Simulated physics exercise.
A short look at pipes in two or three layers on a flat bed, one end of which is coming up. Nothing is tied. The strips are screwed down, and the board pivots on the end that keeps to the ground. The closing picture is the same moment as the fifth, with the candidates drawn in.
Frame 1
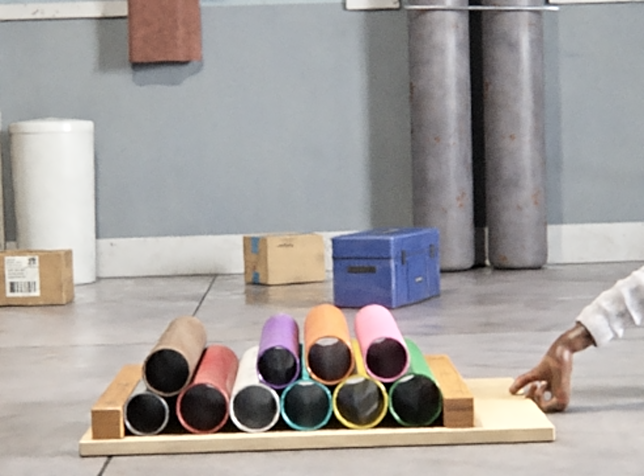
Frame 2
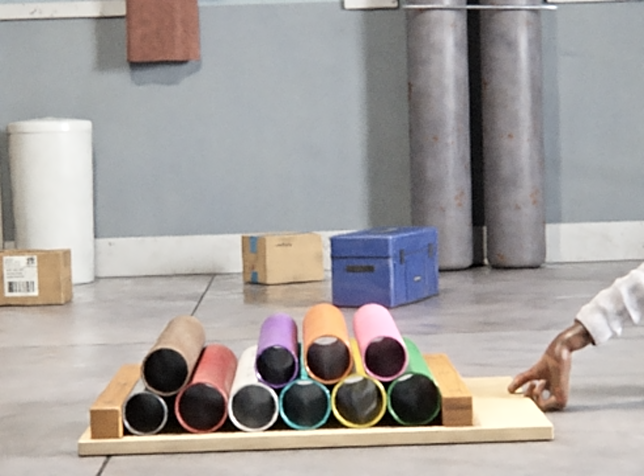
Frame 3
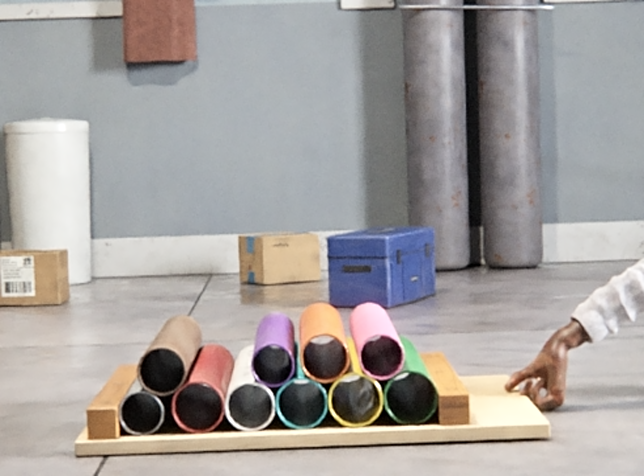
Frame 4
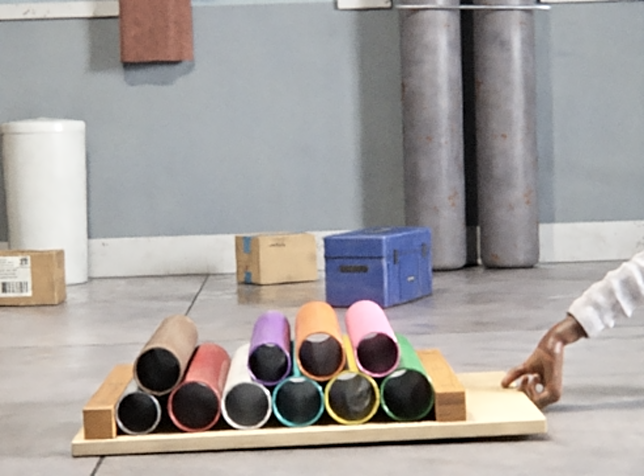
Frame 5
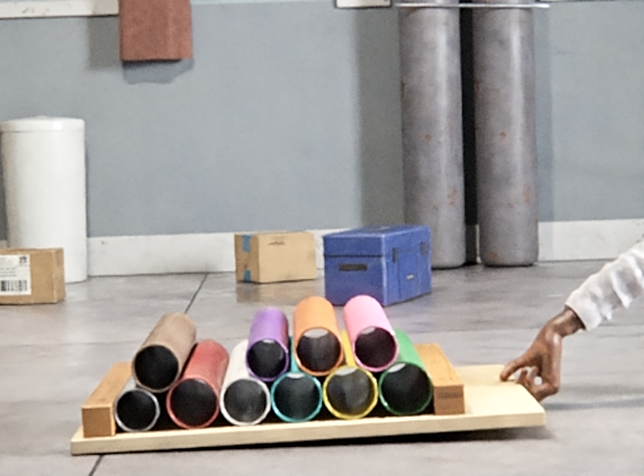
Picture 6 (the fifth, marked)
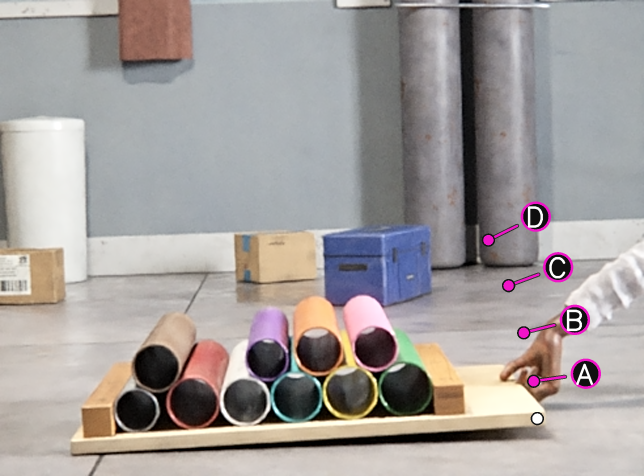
In the video, colourful pipes lie stacked in two layers between wooden strips on a flat board on a grey floor, and a hand at the right end takes hold of the board and lifts that end slightly.
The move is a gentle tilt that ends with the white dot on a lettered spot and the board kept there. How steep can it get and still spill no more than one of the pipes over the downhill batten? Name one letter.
It can be raised to D.
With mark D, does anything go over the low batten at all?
Yes.
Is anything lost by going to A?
No, at A.
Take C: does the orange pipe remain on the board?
The orange pipe: Yes.
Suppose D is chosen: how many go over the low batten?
It comes to one.
On the marked copy, A at (534, 381); B at (524, 333); C at (509, 286); D at (489, 240); the white dot at (537, 419).
With D. Early on, board at 16°.
Further on, board at 25°.
At the end, board at 25°, one over the low batten (brown).
As for the rest, A none over the low batten; B none over the low batten; C none over the low batten.
